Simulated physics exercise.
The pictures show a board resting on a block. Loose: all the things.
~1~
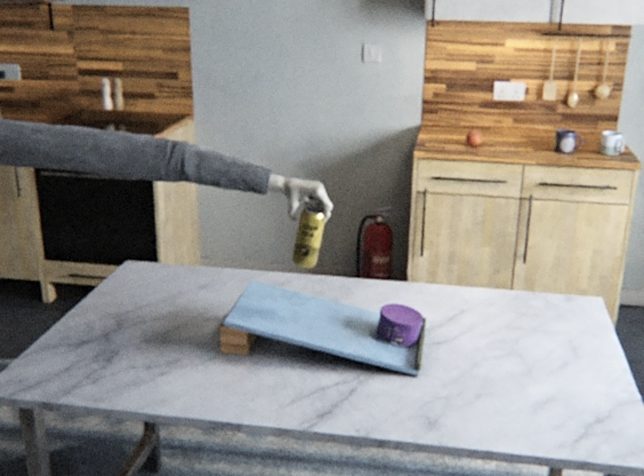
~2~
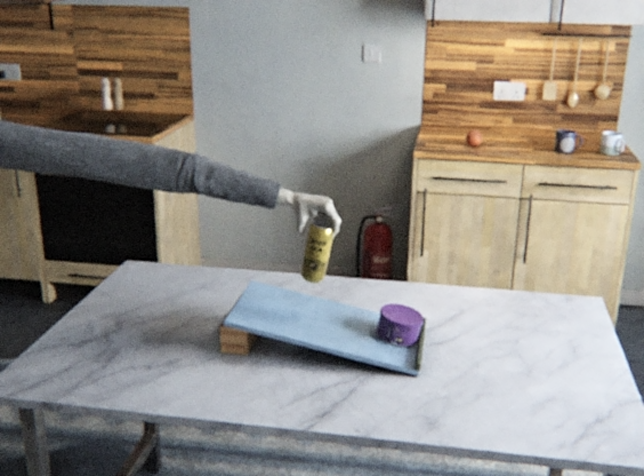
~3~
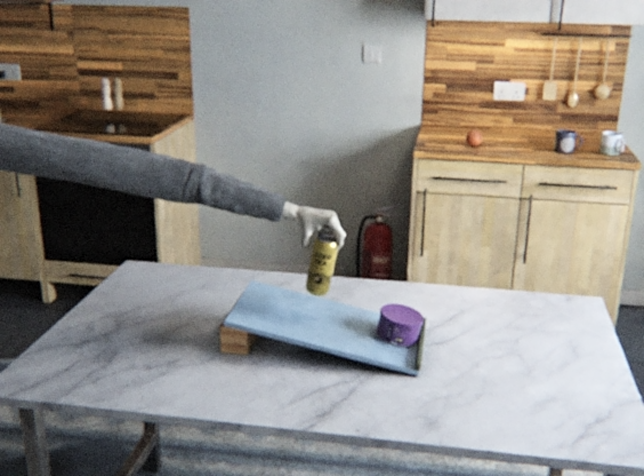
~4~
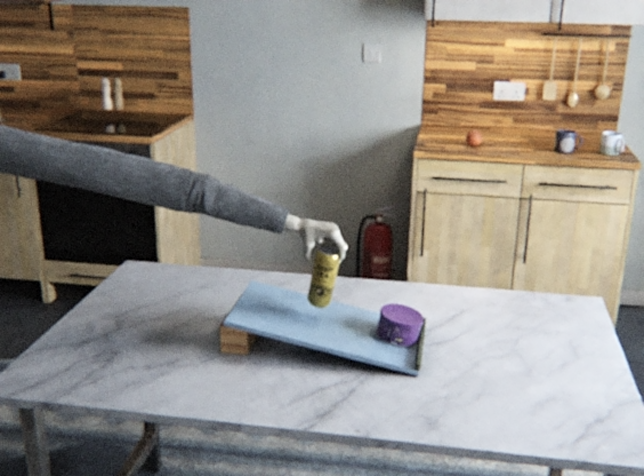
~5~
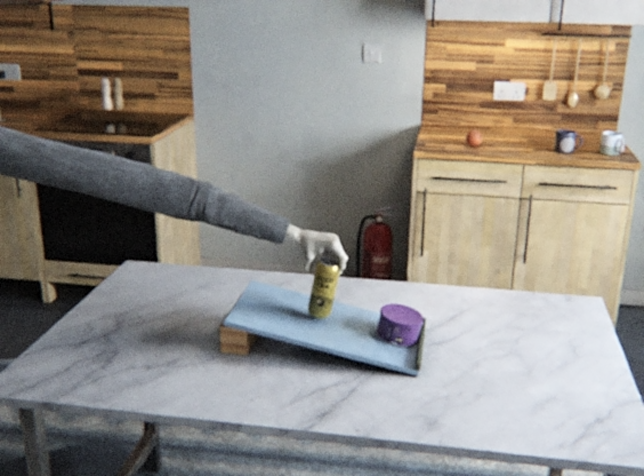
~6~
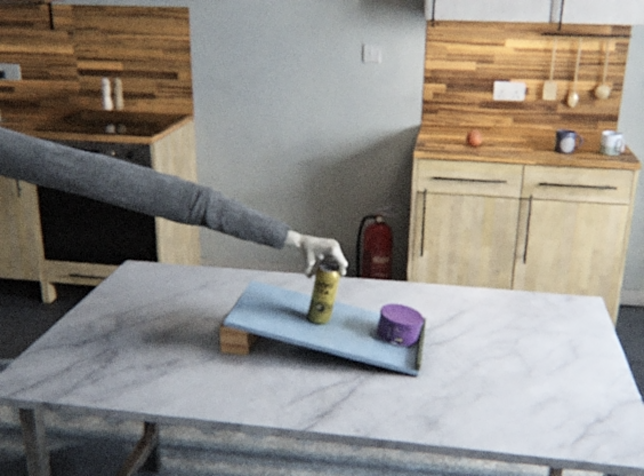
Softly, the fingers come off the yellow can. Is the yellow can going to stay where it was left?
Bet you it ends up where it was.
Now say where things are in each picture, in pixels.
Coming down; yellow can (309, 237); purple tub (399, 325), in the first picture.
Coming down; yellow can (317, 252); purple tub (399, 325), in the second picture.
Coming down; yellow can (322, 266); purple tub (399, 325), in the third picture.
Coming down; yellow can (324, 277); purple tub (399, 325), in the fourth picture.
Coming down; yellow can (324, 288); purple tub (399, 325), in the fifth picture.
In place under the hand; yellow can (324, 294); purple tub (399, 325), in the sixth picture.
Then, 0.30 s past the last view, nothing moves.
Then, 0.70 s past the last view, yellow can resting near (324, 294).
Finally, both still in place. Final places as the last picture's camera would see them, yellow can near (324, 294). The yellow can remains at rest.
